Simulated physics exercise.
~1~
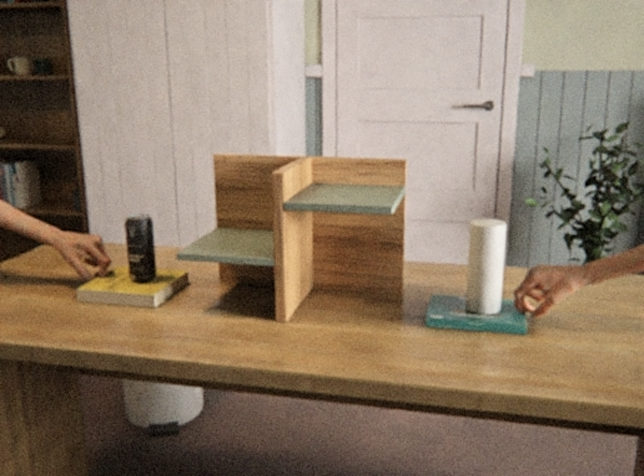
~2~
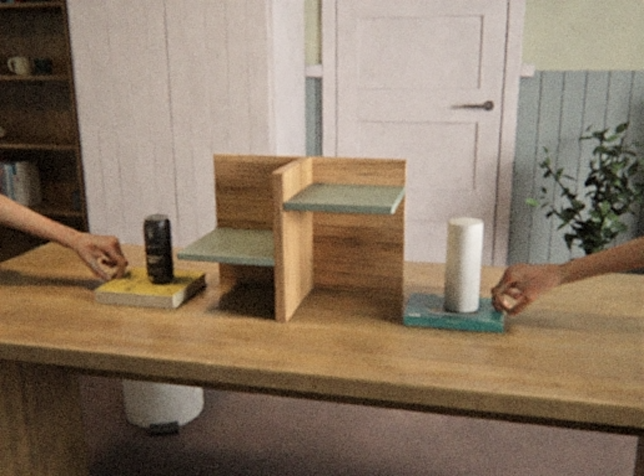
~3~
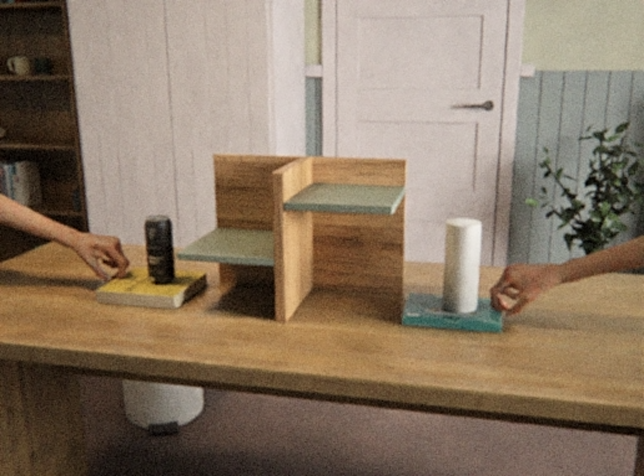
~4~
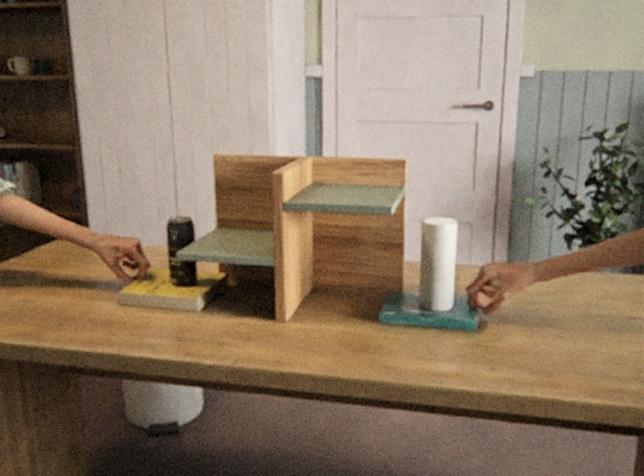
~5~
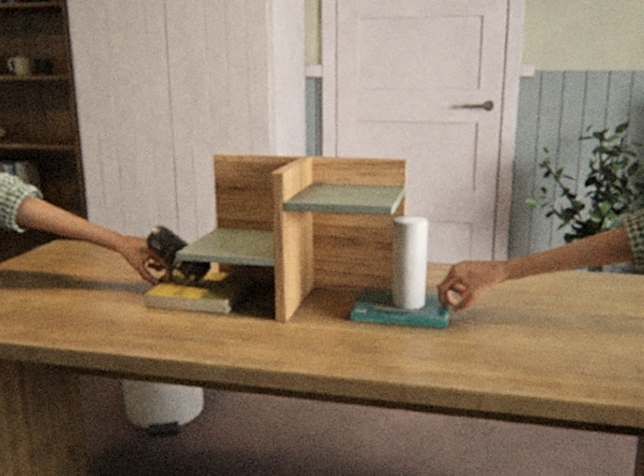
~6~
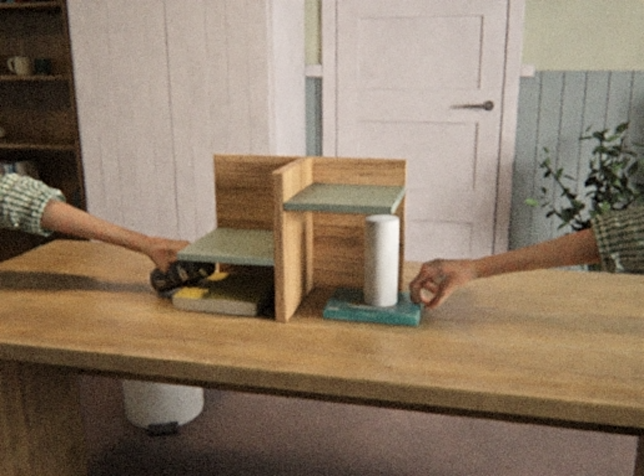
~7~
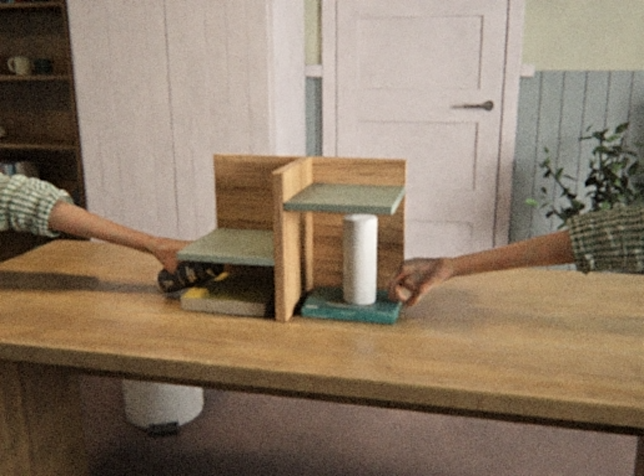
On a wooden table, two hands pushing books inward beneath a shelf, the black can toppling against it, the white candle staying upright.
